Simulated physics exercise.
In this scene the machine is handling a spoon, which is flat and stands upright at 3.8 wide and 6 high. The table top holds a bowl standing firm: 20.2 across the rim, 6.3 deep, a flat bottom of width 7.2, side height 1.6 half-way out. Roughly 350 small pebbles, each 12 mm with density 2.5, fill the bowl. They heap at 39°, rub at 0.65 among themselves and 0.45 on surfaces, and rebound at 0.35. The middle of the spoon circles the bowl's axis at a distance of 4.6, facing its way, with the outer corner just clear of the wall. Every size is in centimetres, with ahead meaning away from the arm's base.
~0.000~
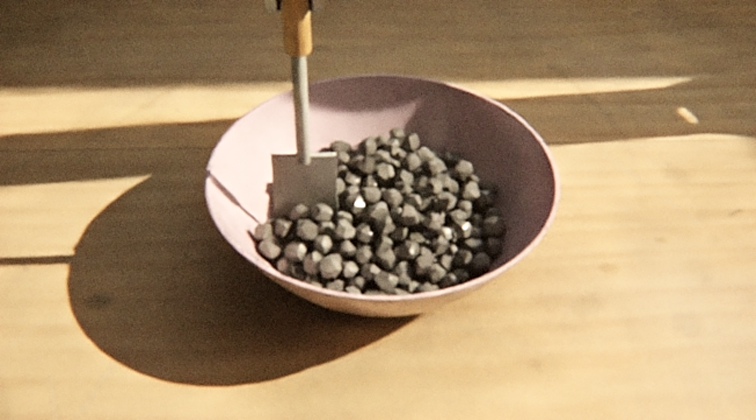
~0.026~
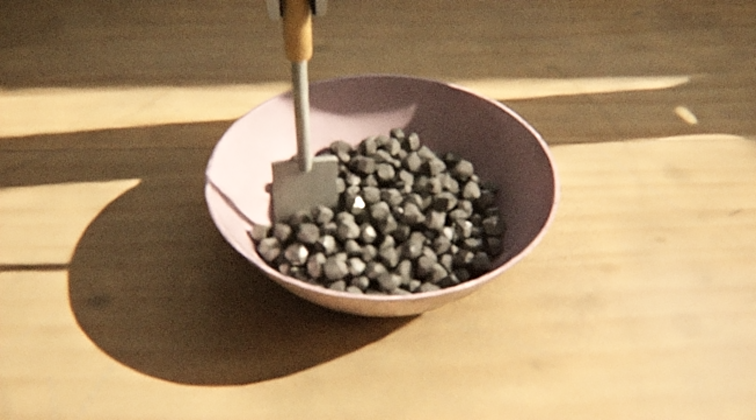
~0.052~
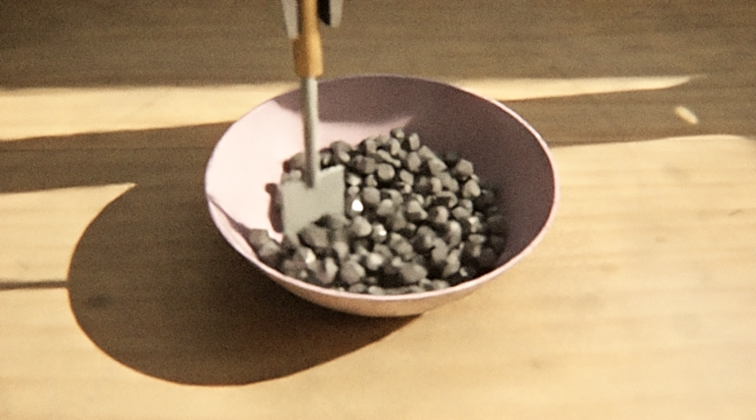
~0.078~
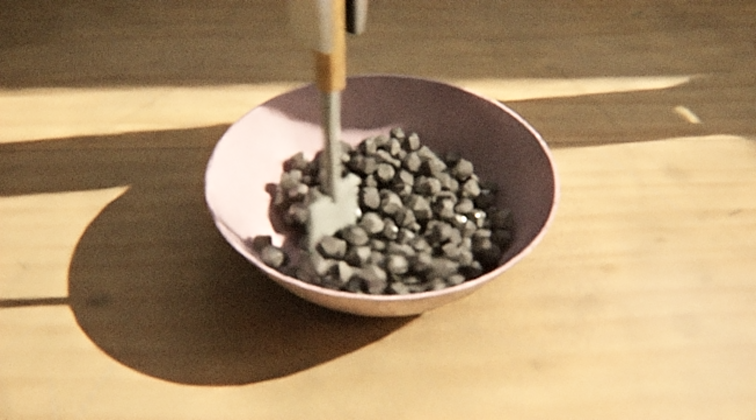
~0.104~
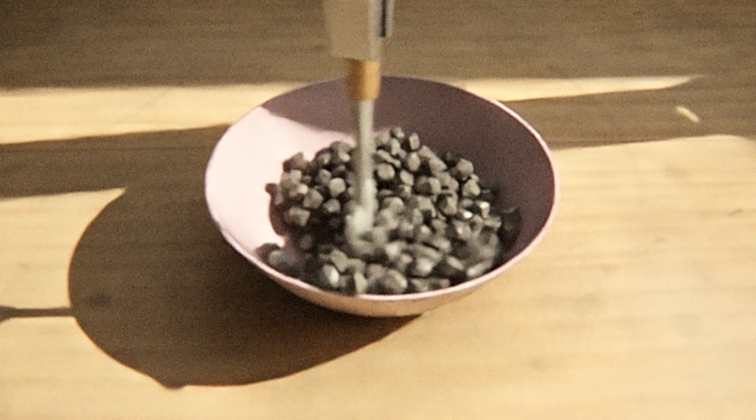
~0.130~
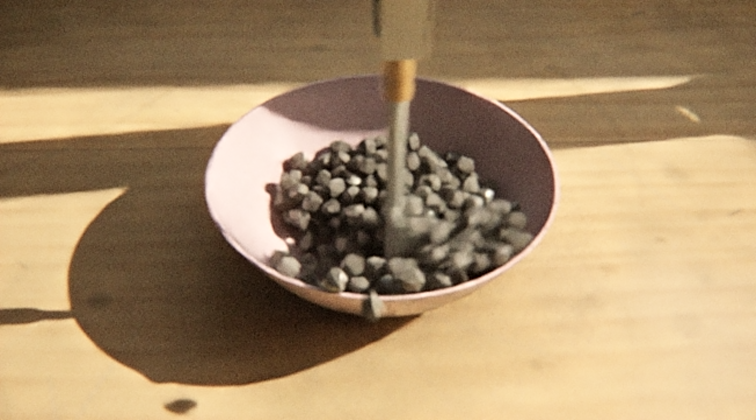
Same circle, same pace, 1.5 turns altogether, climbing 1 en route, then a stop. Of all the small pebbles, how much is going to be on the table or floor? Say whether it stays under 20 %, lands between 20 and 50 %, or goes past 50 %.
It lands between 20 and 50 %.
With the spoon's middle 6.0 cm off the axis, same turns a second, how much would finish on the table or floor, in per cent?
Then some 30 percent.
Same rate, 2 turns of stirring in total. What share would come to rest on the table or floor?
It would be around 30 percent.
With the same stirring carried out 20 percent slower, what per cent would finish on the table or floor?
Estimated share: About 25 per cent.
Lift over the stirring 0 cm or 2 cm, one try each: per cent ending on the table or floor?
I'd say some 40 per cent, and some 30 per cent.
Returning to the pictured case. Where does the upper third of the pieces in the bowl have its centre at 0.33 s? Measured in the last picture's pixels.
The upper third is centred close to (355, 110).
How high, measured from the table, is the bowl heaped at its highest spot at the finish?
Roughly 6.0 cm.
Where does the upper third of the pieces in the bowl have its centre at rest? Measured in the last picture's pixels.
Estimated centre: (447, 213).
After 0.33 s, 266° round, highest piece 10 above the table; 287 in the bowl, 20 on the table or floor, 43 in flight or on the tool.
After 0.53 s, 77° round, highest piece 9 above the table; 249 in the bowl, 86 on the table or floor, 15 in flight or on the tool.
After 0.82 s, 180° round, highest piece 6 above the table; 228 in the bowl, 122 on the table or floor.
After 1.52 s, 180° round, highest piece 6 above the table; 228 in the bowl, 122 on the table or floor.
At rest, 228 in the bowl, 122 on the table or floor. That is 35 % on the table or floor.
